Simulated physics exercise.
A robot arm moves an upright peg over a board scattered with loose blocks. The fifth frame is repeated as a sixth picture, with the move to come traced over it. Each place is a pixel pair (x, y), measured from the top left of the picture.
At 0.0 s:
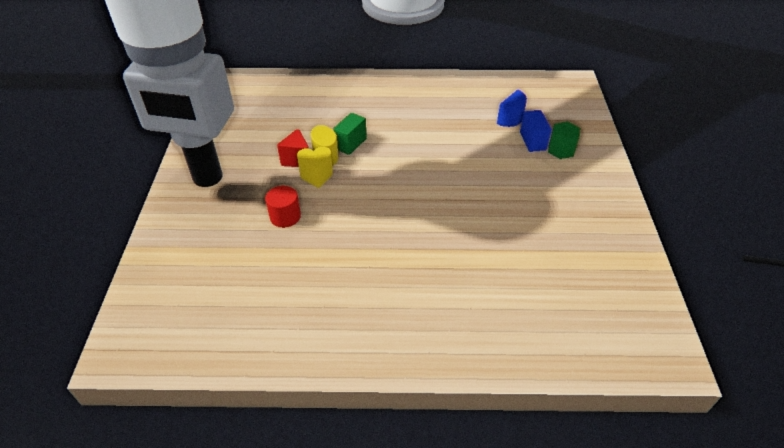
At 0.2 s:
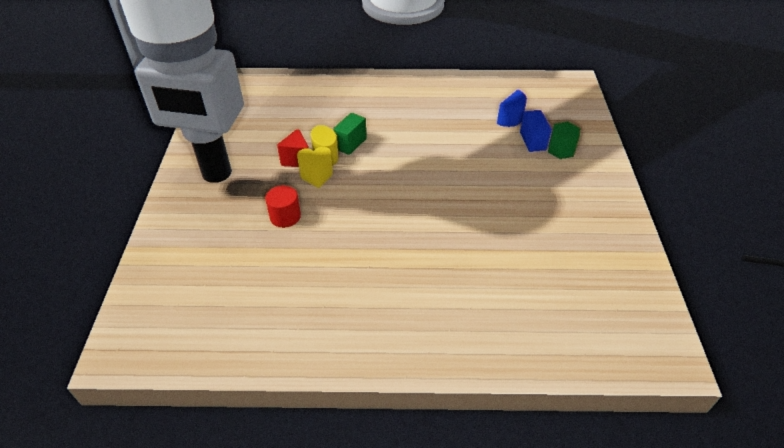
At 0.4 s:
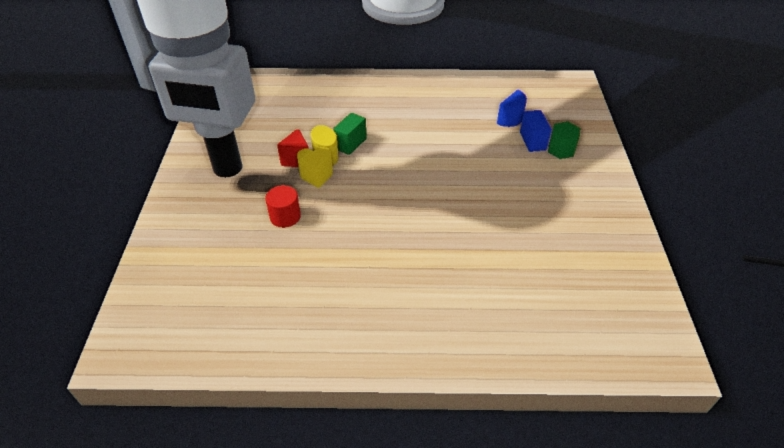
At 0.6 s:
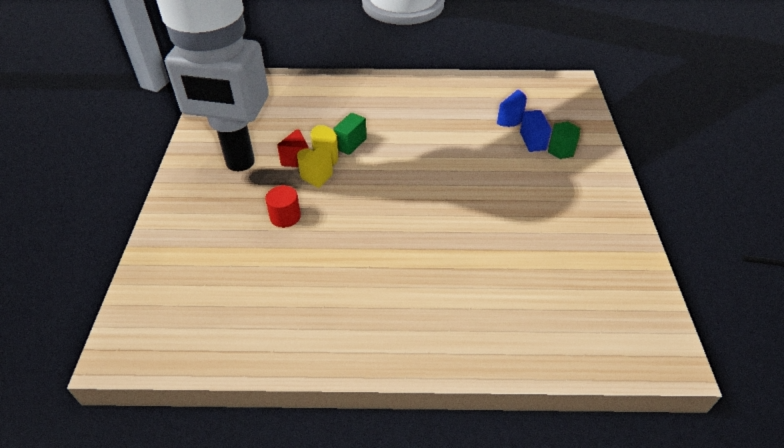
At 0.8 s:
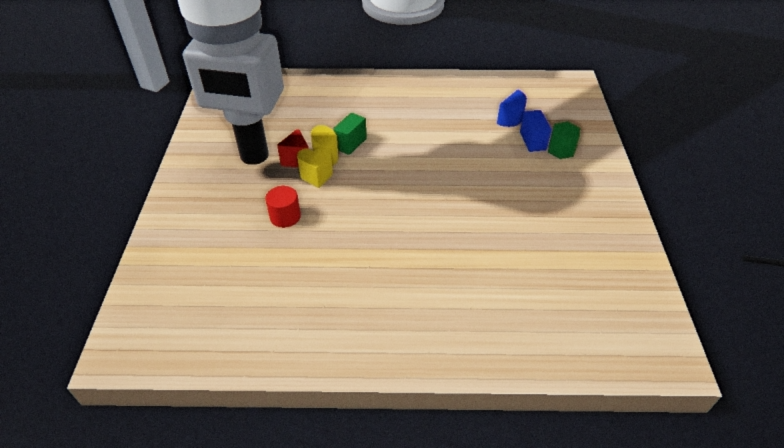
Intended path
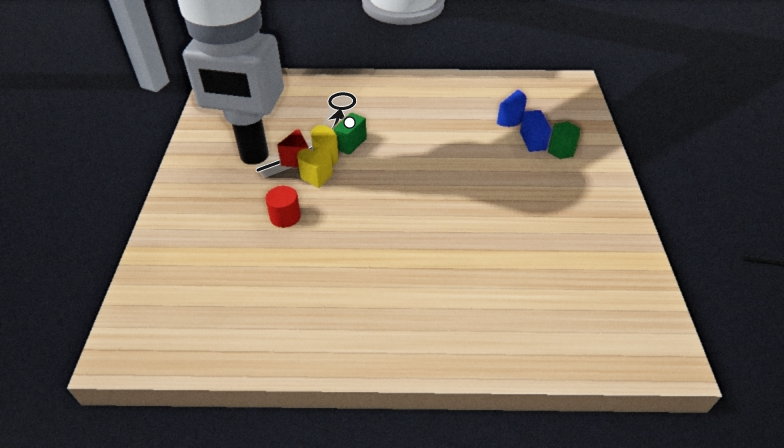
A robot arm moved its black peg a short way right and slightly toward the back of a wooden board, nearing the red three-sided block, while all the colored blocks stayed still.
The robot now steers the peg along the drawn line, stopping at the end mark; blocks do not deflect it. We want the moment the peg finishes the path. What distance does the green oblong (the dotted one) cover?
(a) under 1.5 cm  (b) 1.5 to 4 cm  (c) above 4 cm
b
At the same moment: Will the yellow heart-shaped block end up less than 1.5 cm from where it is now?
I believe so.
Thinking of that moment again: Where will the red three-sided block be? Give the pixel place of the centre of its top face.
Located at (348, 123).
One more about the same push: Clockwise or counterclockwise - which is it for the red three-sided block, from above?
The turn is clockwise.
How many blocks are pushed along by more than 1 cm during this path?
By the end, three or more blocks will have moved.
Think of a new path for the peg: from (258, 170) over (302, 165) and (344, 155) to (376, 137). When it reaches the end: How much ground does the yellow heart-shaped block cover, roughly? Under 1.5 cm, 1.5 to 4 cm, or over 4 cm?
1.5-4 cm.
The line goes from (258, 170) through (303, 153) and (334, 129) to (342, 101); the dot is on the green oblong.
The first path, step by step. One third of the way, peg at (302, 138); red three-sided block at (333, 132), turned 30° clockwise; yellow oval at (355, 135), turned 25° clockwise; green oblong at (370, 119), turned 50° anticlockwise.
Two thirds of the way, peg at (333, 115); red three-sided block at (348, 123), turned 95° clockwise; yellow oval at (366, 137), turned 40° clockwise; green oblong at (375, 119), turned 80° anticlockwise.
At the end, peg at (341, 87); red three-sided block at (348, 123), turned 95° clockwise; yellow heart-shaped block unmoved; yellow oval at (366, 137), turned 40° clockwise; green oblong at (375, 119), turned 80° anticlockwise.
